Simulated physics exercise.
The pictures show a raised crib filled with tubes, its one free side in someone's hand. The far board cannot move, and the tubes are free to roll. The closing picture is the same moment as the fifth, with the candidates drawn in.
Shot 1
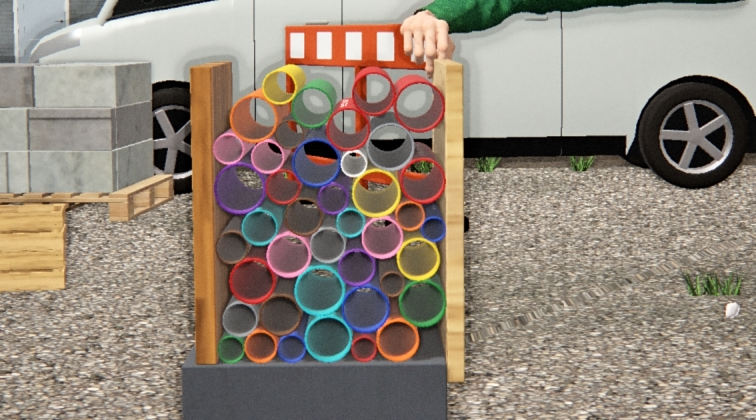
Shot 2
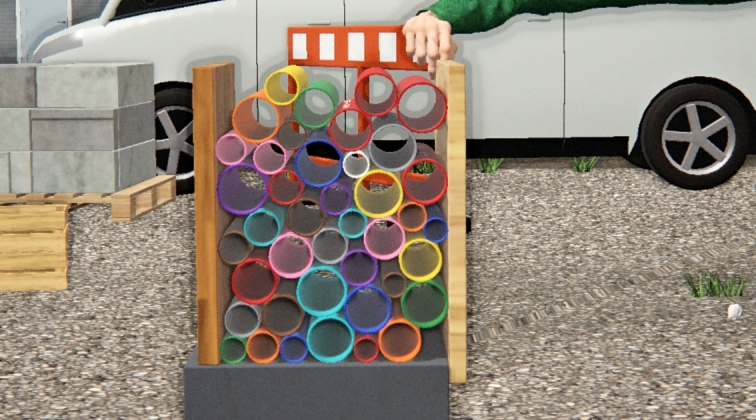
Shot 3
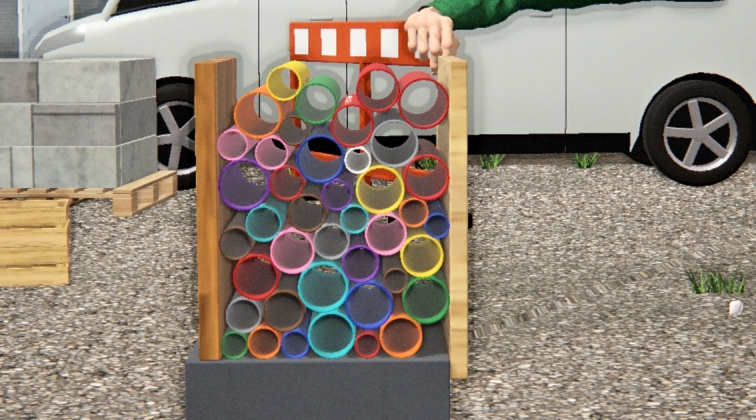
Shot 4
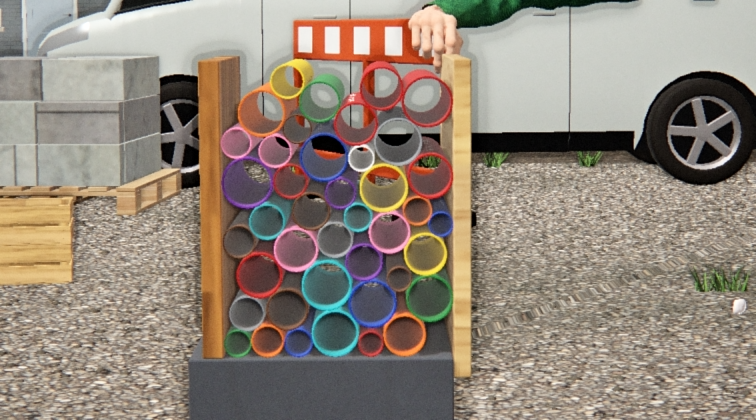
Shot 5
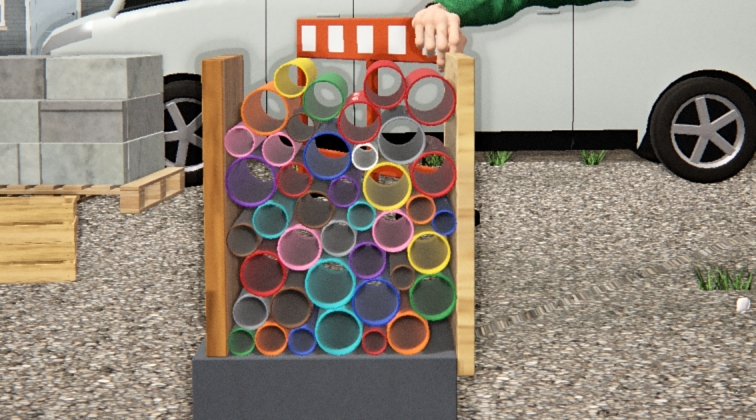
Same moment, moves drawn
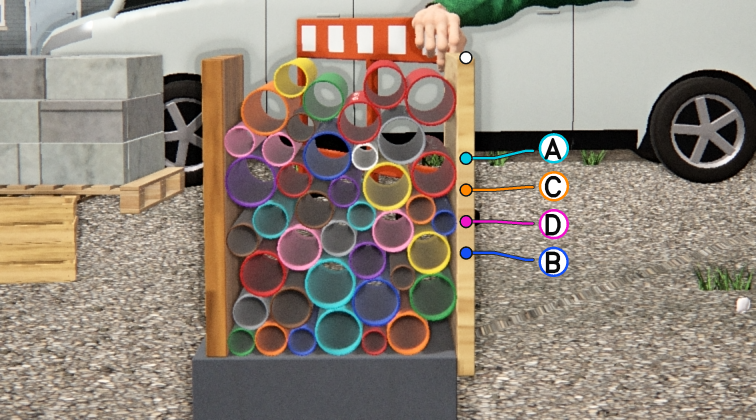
Colourful tubes sit stacked between two wooden boards, barely moving, as a hand grips one board.
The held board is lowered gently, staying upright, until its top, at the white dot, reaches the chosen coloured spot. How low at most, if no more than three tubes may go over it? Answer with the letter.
No lower than C.
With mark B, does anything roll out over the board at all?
At B: Yes.
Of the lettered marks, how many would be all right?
The number is two.
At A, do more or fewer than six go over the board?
At A, fewer than six.
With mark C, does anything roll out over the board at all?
At C: Yes.
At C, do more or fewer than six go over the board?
At C, fewer than six.
On the marked copy, A at (466, 158); B at (466, 253); C at (466, 190); D at (466, 222); the white dot at (466, 58).
Following C. Soon after the start, top of the board (457, 118).
Later, top of the board (457, 188).
In the end, top of the board (457, 190), one out over the board.
As for the rest, A one out over the board; B more than three out over the board; D four out over the board.
